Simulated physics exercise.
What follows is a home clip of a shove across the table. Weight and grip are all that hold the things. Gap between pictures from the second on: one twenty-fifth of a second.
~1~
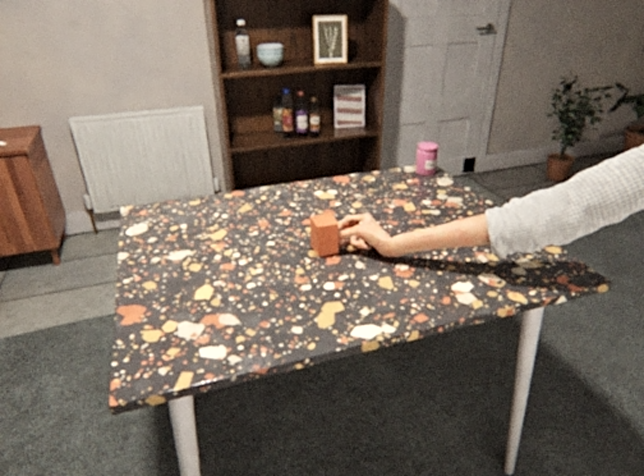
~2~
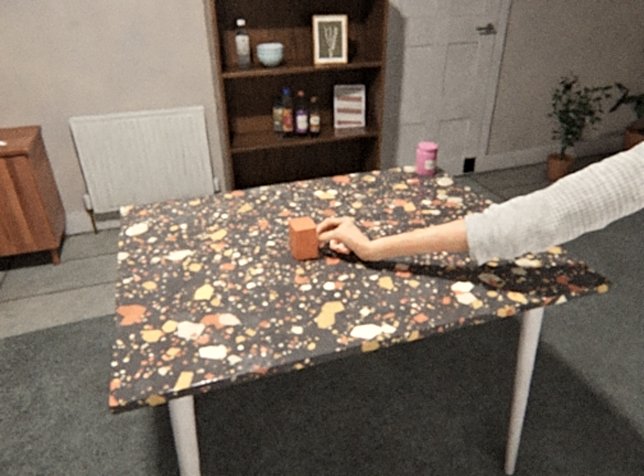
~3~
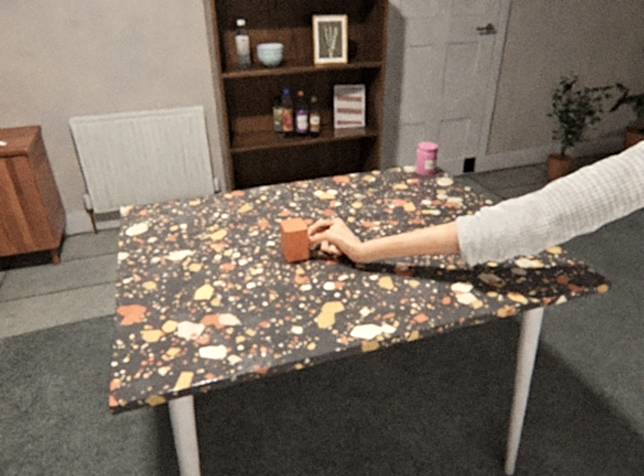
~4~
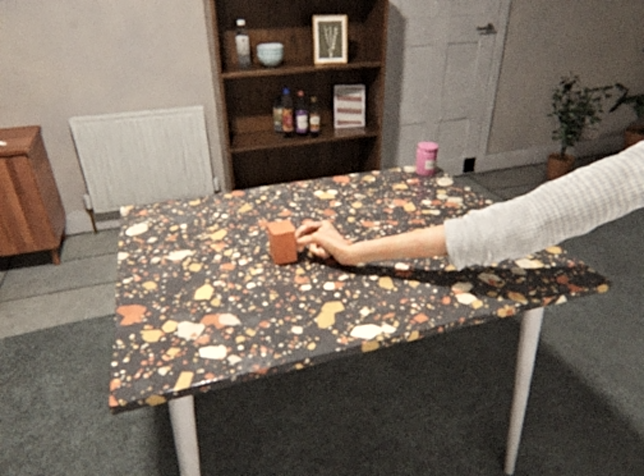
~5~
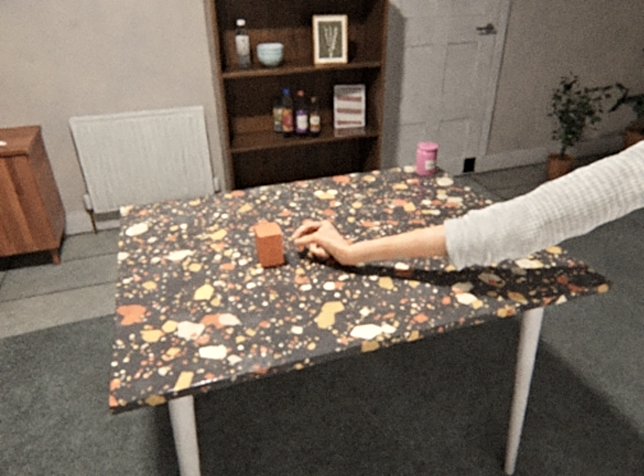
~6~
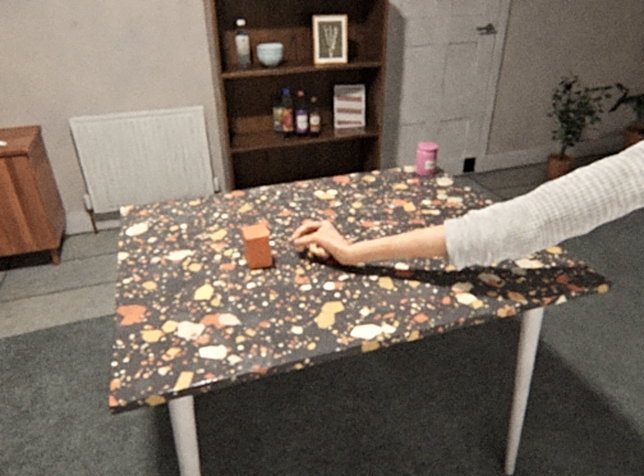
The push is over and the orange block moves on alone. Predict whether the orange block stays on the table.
It stays.
Then, 0.10 s on from there, orange block shifted well along near (235, 251).
Then, 0.20 s on from there, orange block shifted well along near (223, 252).
In the end, moved from the start, orange block. At the end, from the last picture's camera, orange block near (222, 253).
